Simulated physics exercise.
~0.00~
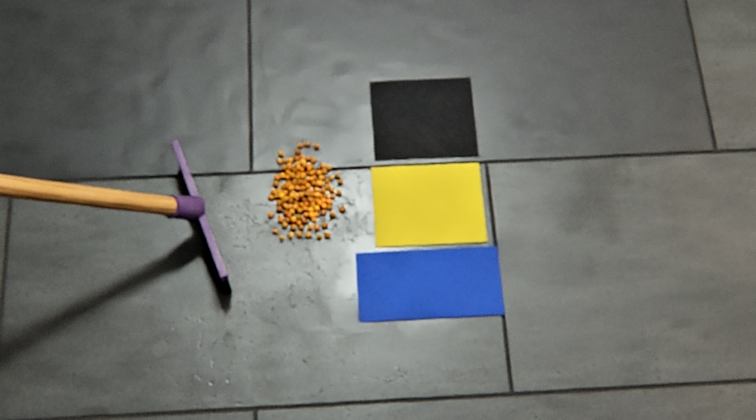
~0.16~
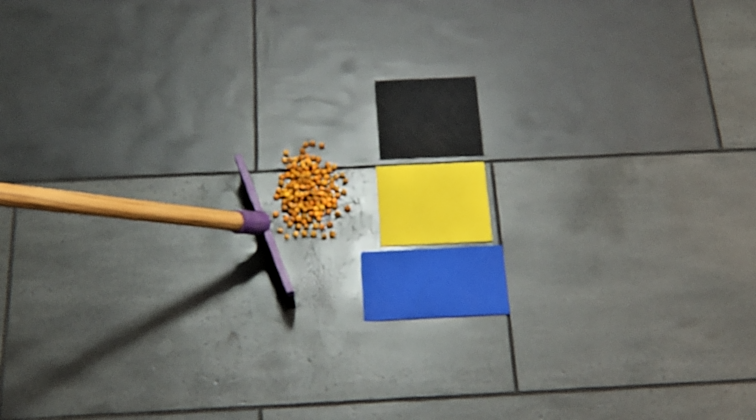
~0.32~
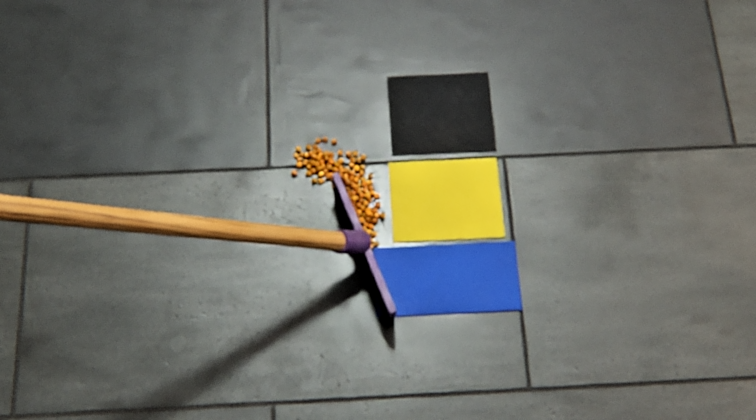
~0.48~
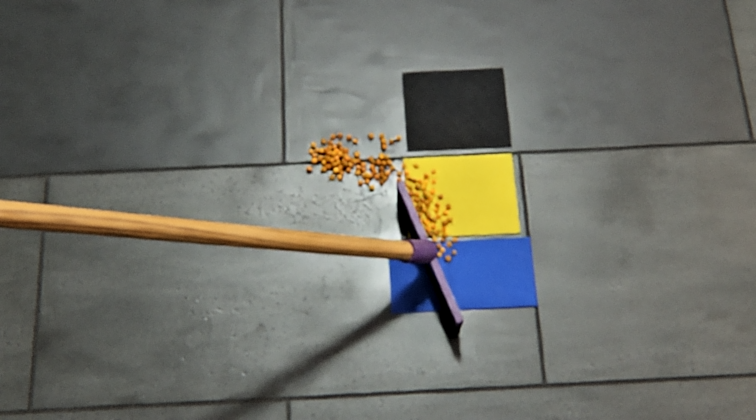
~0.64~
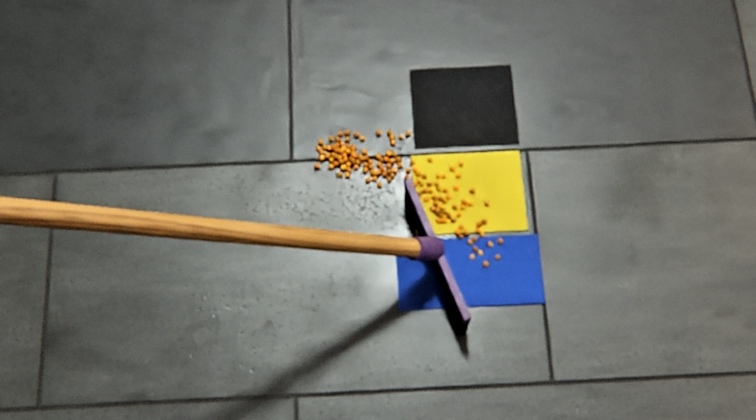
On a grey tiled floor, a purple squeegee with a wooden handle stands slanted to the left of a loose heap of orange corn kernels. Beyond the heap, black, yellow and blue mats lie in a column. The squeegee slides right and reaches the kernels, pushing part of the heap toward the yellow mat while the rest slips past its upper end. It carries on over the edges of the yellow and blue mats, then halts. Kernels scatter across the yellow mat, a few rest on the blue, the black stays clear, and most remain on the bare tiles.
